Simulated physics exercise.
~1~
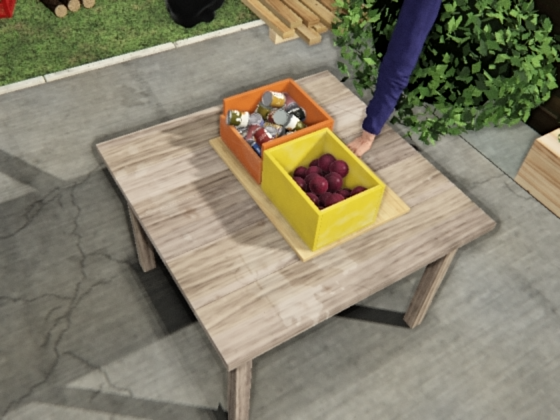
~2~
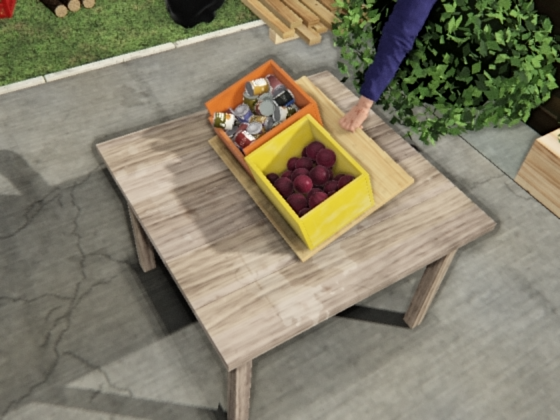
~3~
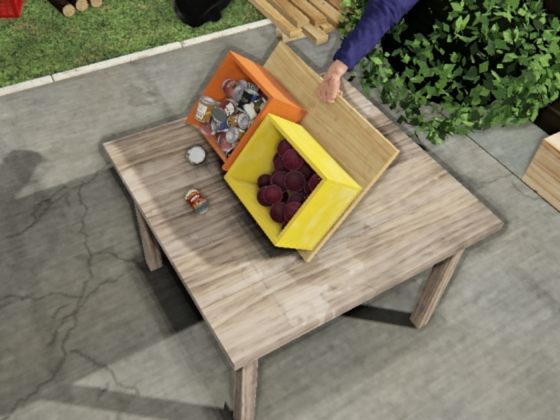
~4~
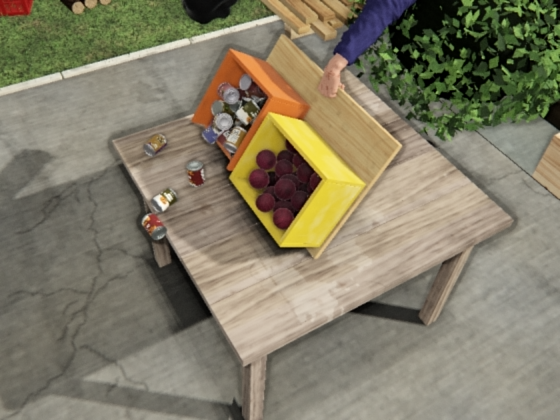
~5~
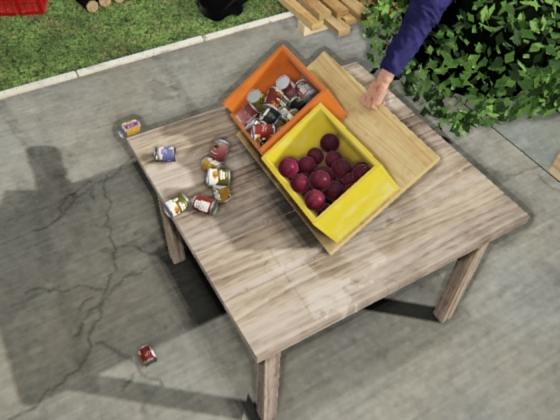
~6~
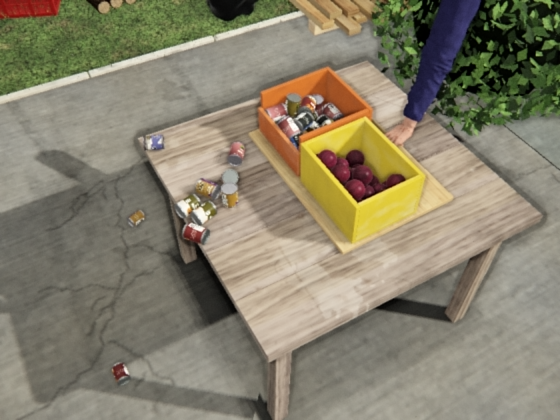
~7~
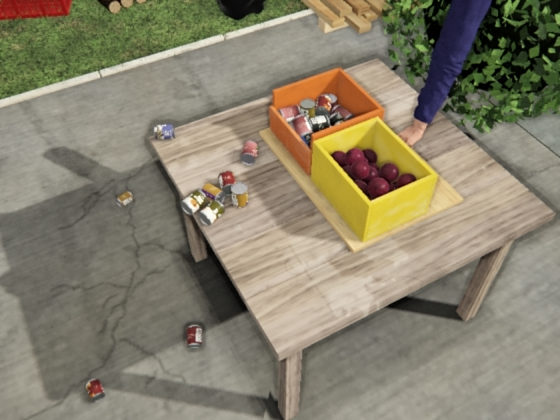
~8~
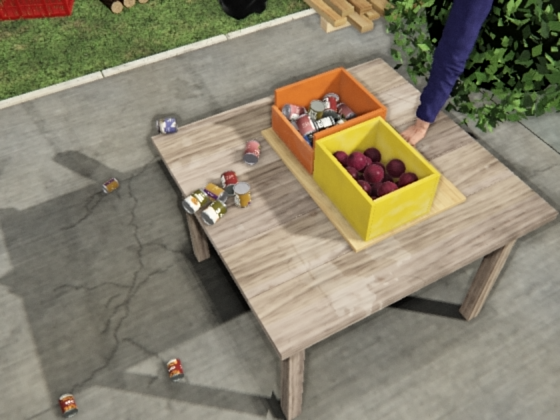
A hand tipped up the right side of a board holding an orange box of small tins and a yellow box of red onions, spilling several tins leftward, then lowered it flat; some tins lay on the table, others on the ground, while the onions stayed put.
